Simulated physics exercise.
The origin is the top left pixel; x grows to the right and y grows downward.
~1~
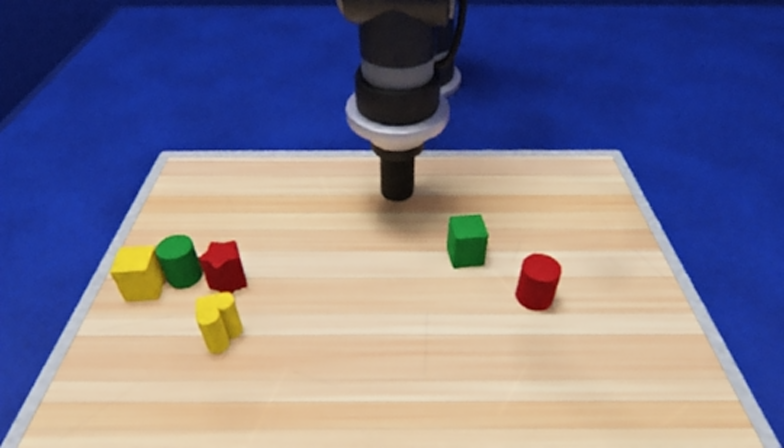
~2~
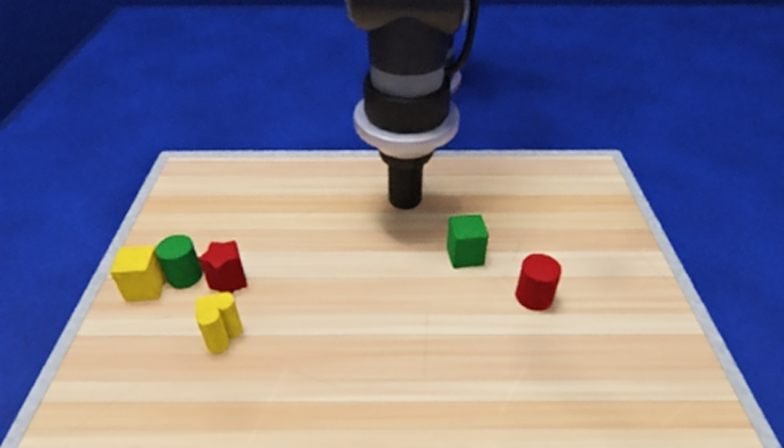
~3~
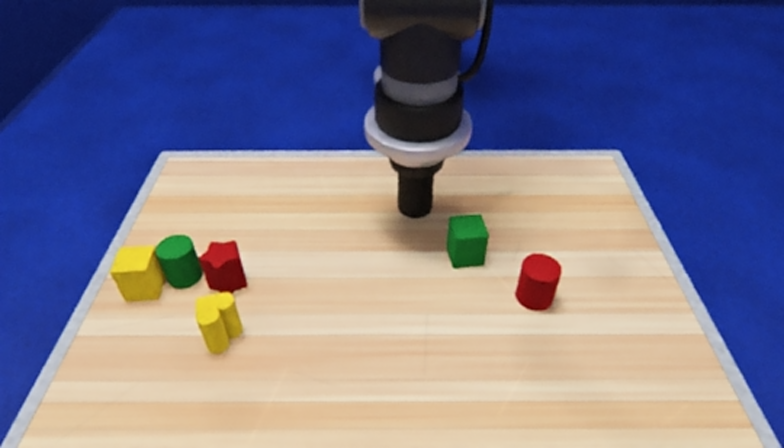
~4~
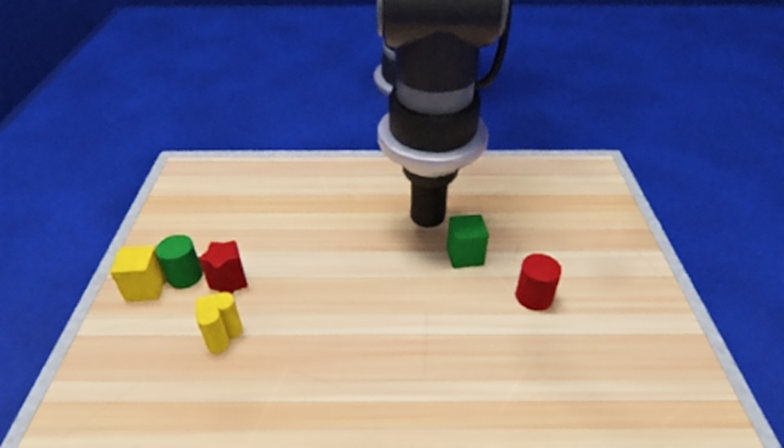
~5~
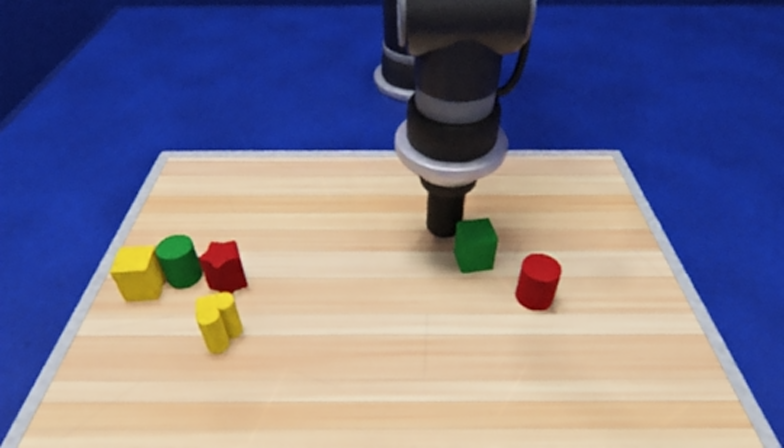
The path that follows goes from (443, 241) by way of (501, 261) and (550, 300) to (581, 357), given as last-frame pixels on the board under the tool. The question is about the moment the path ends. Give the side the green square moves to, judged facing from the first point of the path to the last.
It shifts to the right.
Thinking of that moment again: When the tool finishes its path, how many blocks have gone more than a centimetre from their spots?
I reckon the push displaces two of the blocks by more than 1 cm.
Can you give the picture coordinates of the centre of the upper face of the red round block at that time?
The middle of its upper face will lie at (602, 366).
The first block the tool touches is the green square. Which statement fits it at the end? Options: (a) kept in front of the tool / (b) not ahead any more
Correct choice: B.
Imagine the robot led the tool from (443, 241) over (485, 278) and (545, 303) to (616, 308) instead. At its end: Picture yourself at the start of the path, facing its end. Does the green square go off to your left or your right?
It is displaced to the left.
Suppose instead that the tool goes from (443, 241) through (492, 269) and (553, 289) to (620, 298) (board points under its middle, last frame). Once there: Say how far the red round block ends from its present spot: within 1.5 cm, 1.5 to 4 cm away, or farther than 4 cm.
The displacement of the red round block is above 4 cm.
The first path, step by step. One third of the way, tool (504, 247); green square (525, 260), turned 55° clockwise; red round block (557, 281).
Two thirds of the way, tool (554, 287); green square (537, 292); red round block (577, 309).
At the end, tool (587, 343); green square (535, 301), turned 170° clockwise; red round block (602, 366).
